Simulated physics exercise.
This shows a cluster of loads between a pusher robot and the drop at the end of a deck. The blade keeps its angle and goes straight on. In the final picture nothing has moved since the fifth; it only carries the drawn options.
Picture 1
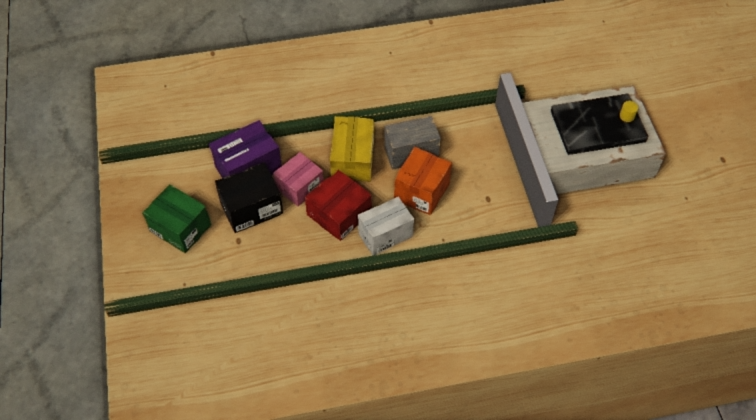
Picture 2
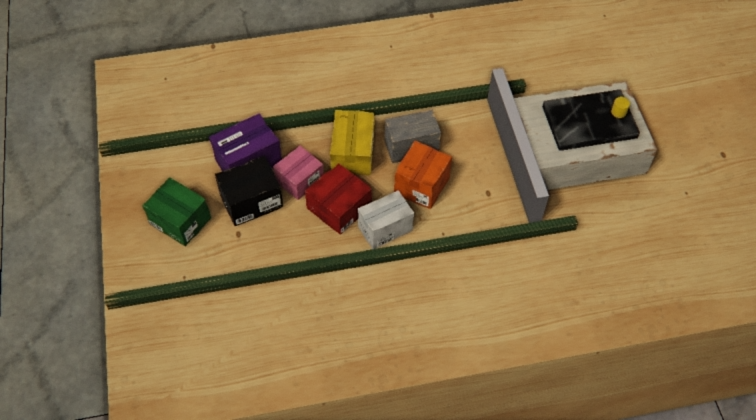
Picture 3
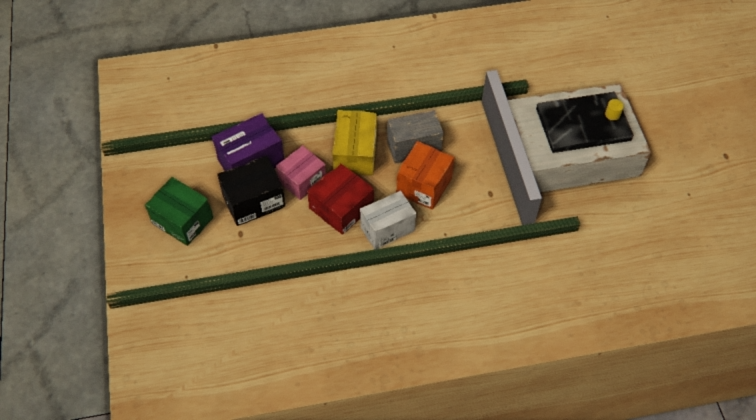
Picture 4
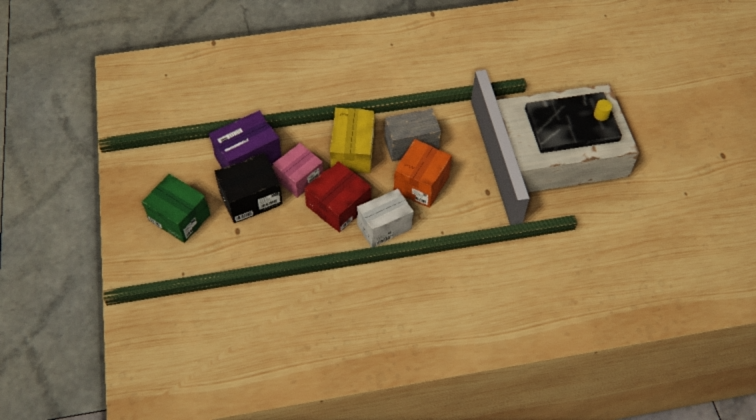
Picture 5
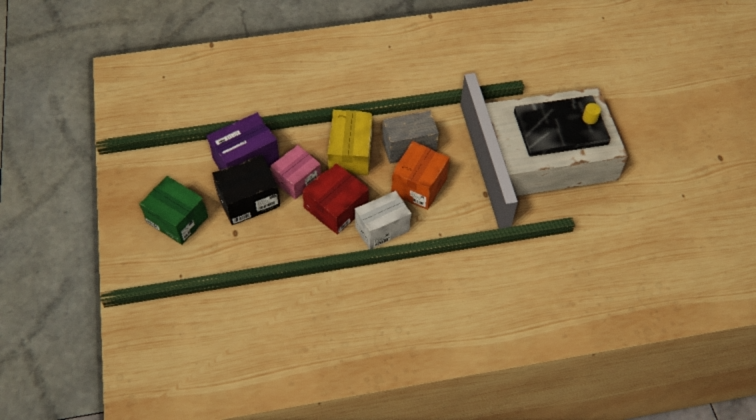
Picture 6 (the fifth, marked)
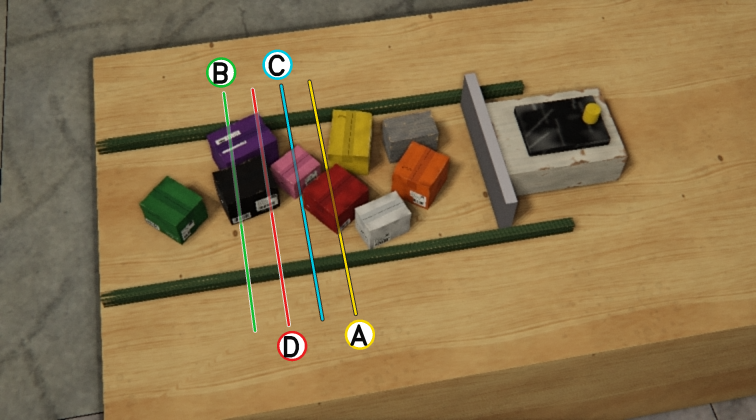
To begin with, a cluster of nine coloured boxes sits between two green rails on a wooden deck, with a pusher robot to the right. The robot then slides slowly left, its flat grey plate closing part of the gap, while the boxes stay essentially still, untouched.
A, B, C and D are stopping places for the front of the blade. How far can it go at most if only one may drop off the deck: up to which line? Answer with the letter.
Up to line B.
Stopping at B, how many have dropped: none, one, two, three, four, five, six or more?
In all, one.
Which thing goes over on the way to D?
The green parcel.
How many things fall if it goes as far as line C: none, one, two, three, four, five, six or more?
In all, none.
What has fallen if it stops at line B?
It is the green parcel.
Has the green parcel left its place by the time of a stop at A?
Yes.
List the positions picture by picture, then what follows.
In the first picture, black parcel (250, 198); white parcel (386, 226); red box (339, 204).
In the second picture, robot (585, 119); purple parcel (247, 150).
In the third picture, robot (578, 122); grey crate (415, 137).
In the fourth picture, robot (566, 122); orange parcel (423, 174).
In the fifth picture, robot (555, 125); black parcel (247, 190); white parcel (383, 220); red box (337, 198).
On the marked copy, A at (331, 188); B at (238, 202); C at (300, 193); D at (269, 197).
With B. Early on, robot (468, 138); black parcel (240, 191); white parcel (379, 224).
Further on, robot (378, 152); green parcel (105, 236); black parcel (154, 216).
At the end, robot (308, 162); green parcel over the edge; black parcel (108, 235); one fallen.
As for the rest, A is within the limit but short; C is within the limit but short; D is within the limit but short.
